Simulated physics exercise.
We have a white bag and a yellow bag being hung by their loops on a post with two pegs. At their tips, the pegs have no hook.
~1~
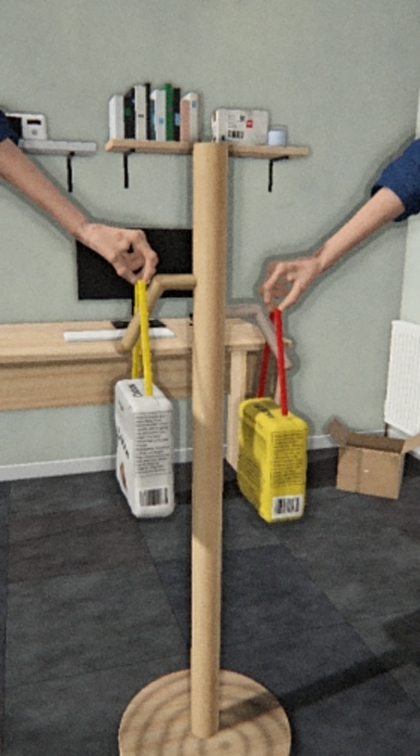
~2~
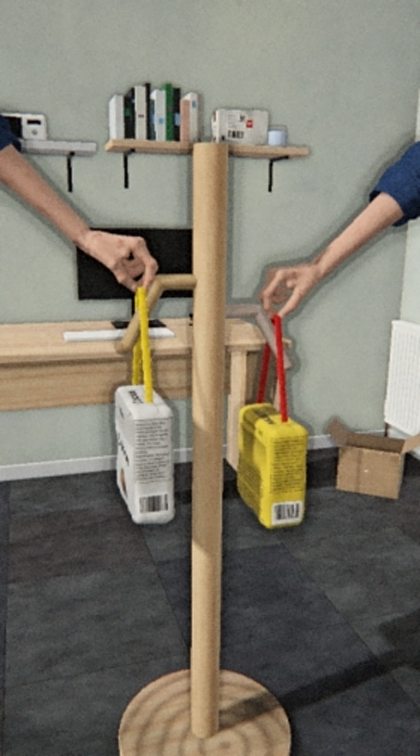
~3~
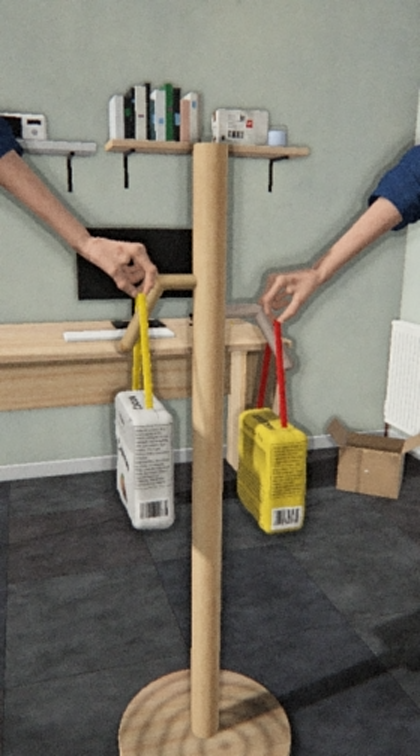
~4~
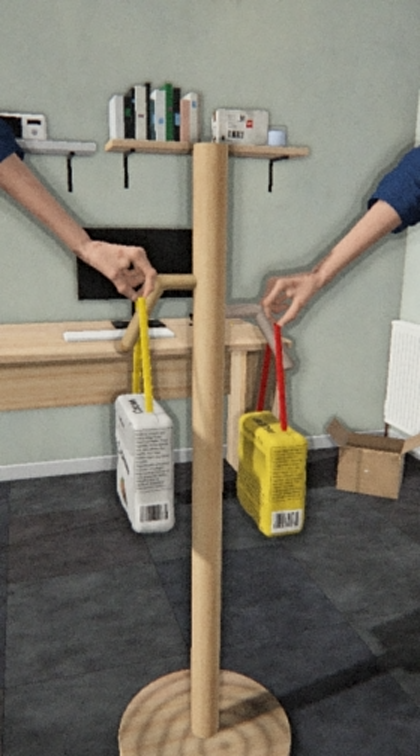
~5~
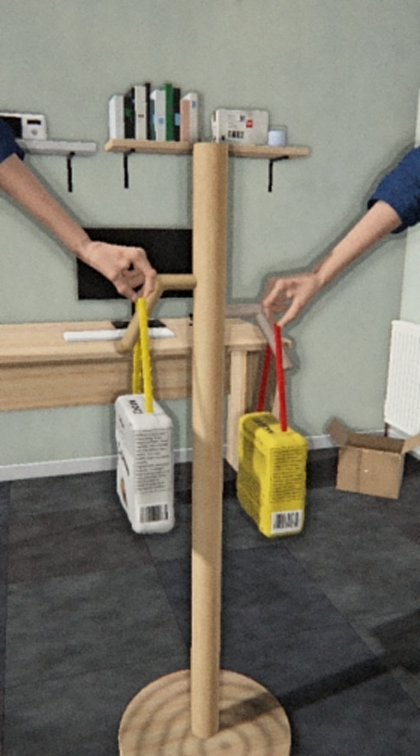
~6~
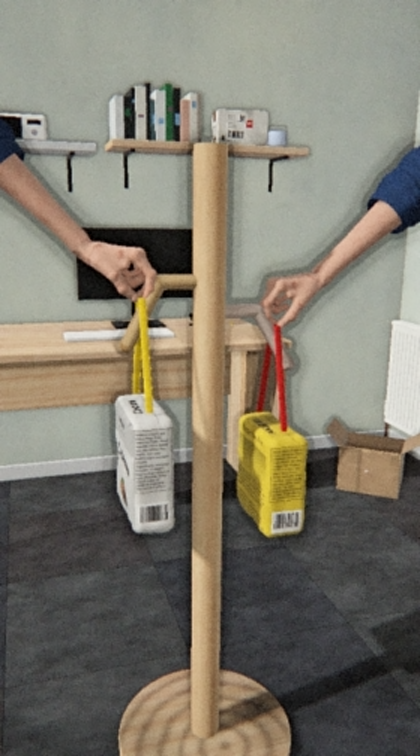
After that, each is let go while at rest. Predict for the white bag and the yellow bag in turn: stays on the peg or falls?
The white bag leaves the peg; the yellow bag leaves the peg.
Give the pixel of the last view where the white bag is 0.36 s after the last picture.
Position then: (147, 650).
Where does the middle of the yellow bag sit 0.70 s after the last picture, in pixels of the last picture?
You'd spot it close to (209, 718) then.
Then, 0.36 s on from there, white bag on the floor near (147, 650); yellow bag on the floor near (263, 649).
Then, 0.70 s on from there, white bag on the floor near (173, 701); yellow bag on the floor near (209, 718).
In the end, white bag on the floor near (192, 725); yellow bag on the floor near (213, 719). The white bag slips off its peg and the yellow bag drops to the floor.
